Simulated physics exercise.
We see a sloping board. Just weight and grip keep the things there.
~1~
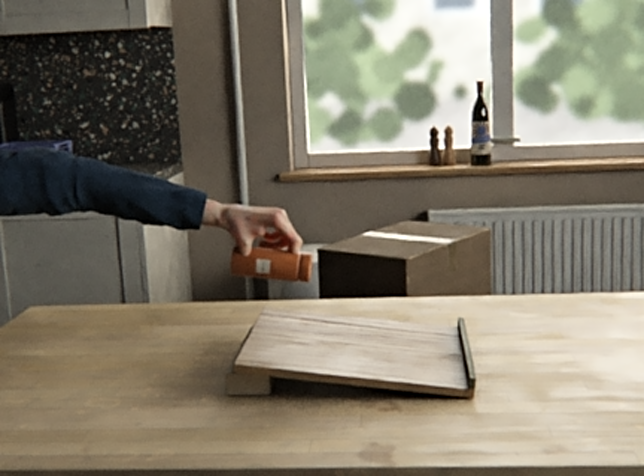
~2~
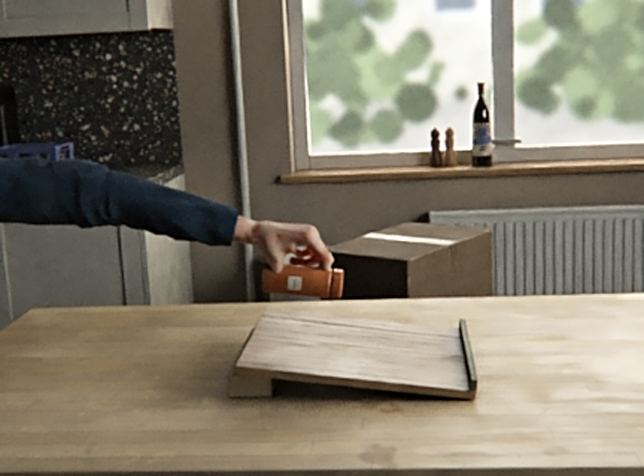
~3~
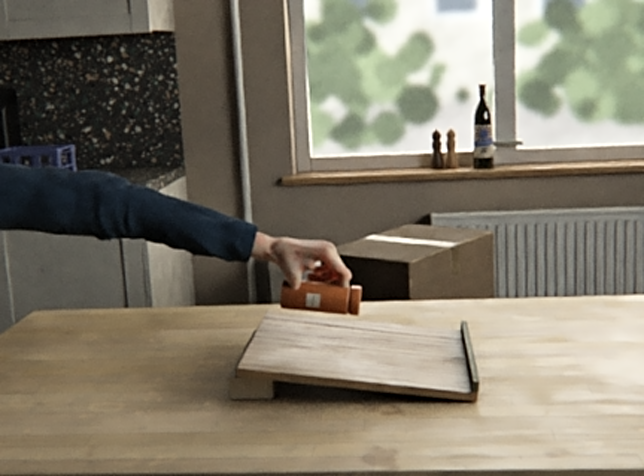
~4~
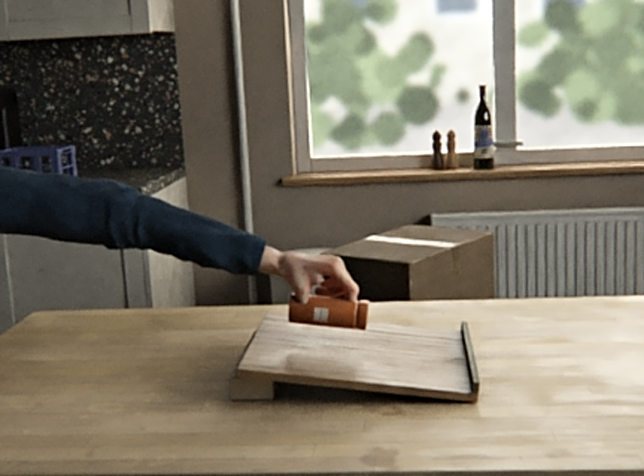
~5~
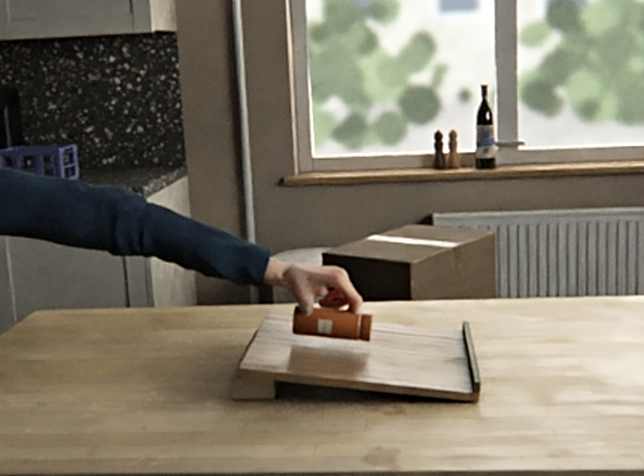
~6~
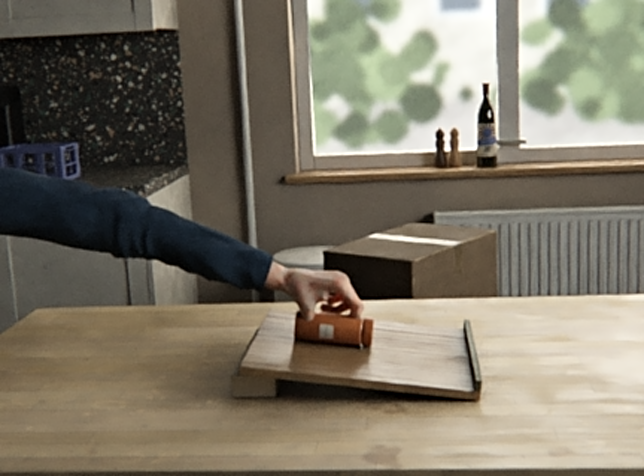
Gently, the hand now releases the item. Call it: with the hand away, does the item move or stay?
It stays put.
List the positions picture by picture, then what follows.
Still above its spot; orange shaker (272, 264), in the first picture.
Still above its spot; orange shaker (303, 281), in the second picture.
Still above its spot; orange shaker (321, 297), in the third picture.
Still above its spot; orange shaker (329, 312), in the fourth picture.
Still above its spot; orange shaker (333, 324), in the fifth picture.
In place under the hand; orange shaker (334, 328), in the sixth picture.
Then, 0.30 s after the last picture, nothing has stirred.
Then, 0.70 s after the last picture, orange shaker resting near (334, 329).
At rest, it is in place. Seen from the same camera at the end, orange shaker near (334, 329). The orange shaker stays where it is put.
